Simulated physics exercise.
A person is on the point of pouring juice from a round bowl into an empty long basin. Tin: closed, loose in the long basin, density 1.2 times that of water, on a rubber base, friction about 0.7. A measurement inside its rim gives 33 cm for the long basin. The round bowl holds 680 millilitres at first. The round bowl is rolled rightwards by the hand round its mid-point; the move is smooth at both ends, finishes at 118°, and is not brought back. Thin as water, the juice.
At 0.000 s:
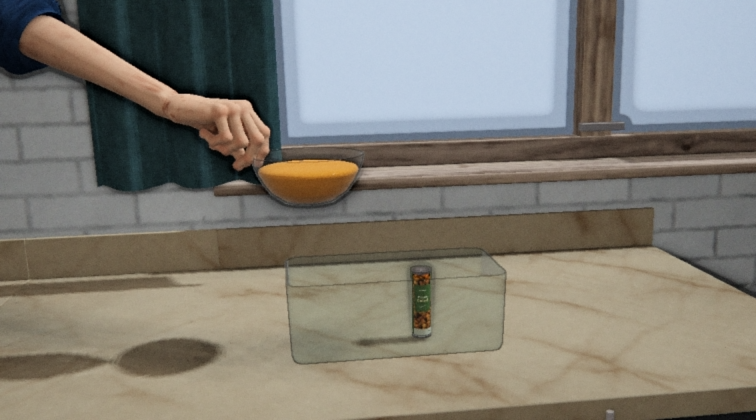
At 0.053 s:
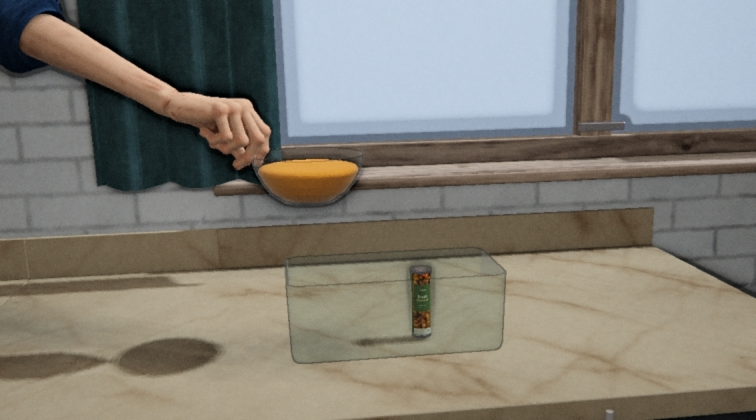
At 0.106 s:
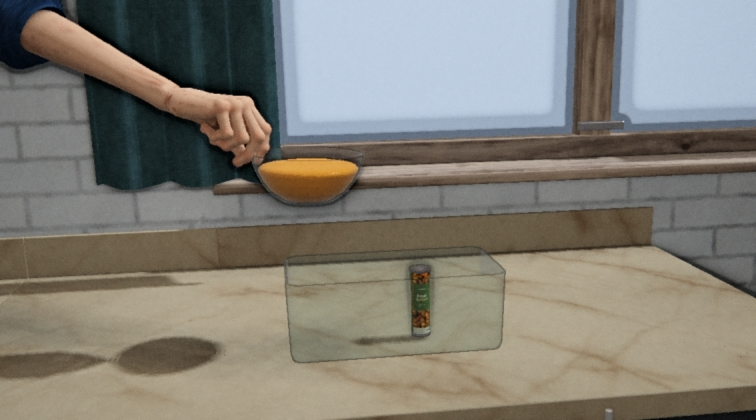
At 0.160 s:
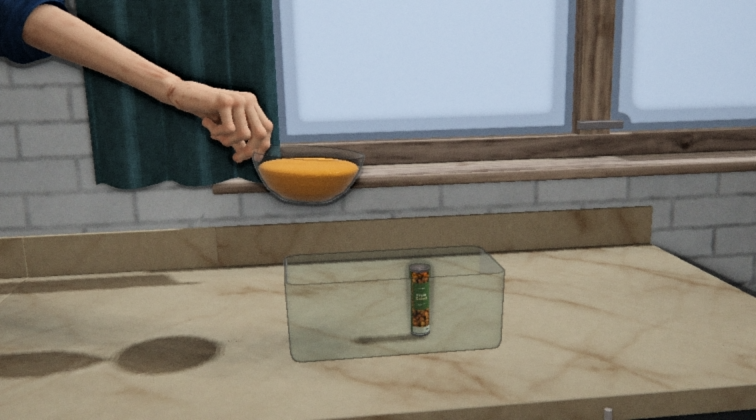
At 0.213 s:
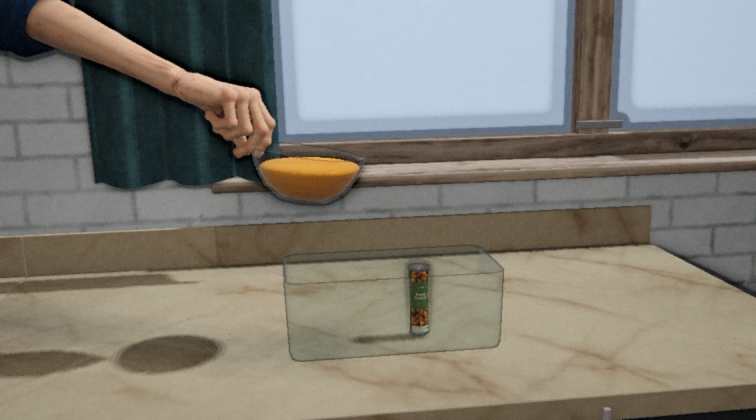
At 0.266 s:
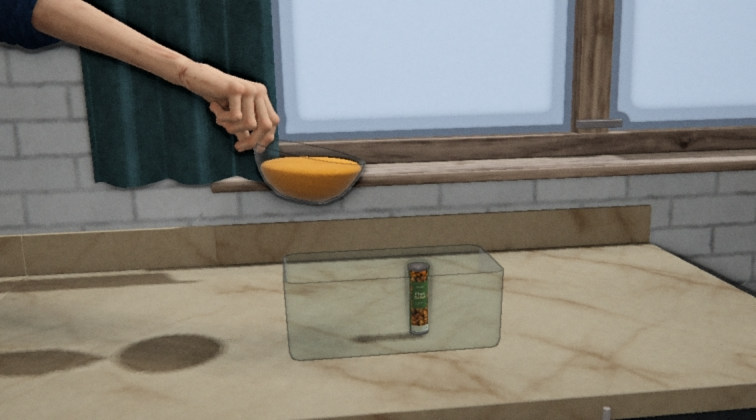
To begin with, a hand holds a clear round bowl of orange juice level above a marble-patterned counter, where a small tin stands inside a transparent long basin. The hand then slowly rolls the bowl slightly rightwards, its right rim dipping, while the basin and tin stay still.
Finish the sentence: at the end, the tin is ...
Standing on its base.
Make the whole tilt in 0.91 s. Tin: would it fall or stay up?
Outcome - the tin remains standing.
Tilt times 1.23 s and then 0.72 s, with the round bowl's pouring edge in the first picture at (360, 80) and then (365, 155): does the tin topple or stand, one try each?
First it stays on its base; then it tips over.
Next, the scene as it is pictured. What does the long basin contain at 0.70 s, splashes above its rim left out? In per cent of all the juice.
About 30 per cent.
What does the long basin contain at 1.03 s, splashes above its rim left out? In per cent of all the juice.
98 %, more or less.
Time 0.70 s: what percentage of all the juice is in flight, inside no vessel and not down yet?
It comes to roughly 38 per cent.
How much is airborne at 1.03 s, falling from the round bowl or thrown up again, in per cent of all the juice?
Estimate: About 1 in a hundred.
After 0.70 s the tilt is 72° and 31 per cent is still to pour; the tin stands where it began.
After 1.03 s the tilt is 110° and 0 per cent is still to pour; the tin stands where it began.
After 1.36 s the tilt is 118° and 0 per cent is still to pour; the tin stands where it began.
After 1.73 s the tilt is 118° and 0 per cent is still to pour; the tin stands where it began.
In the end the tin stands where it began.
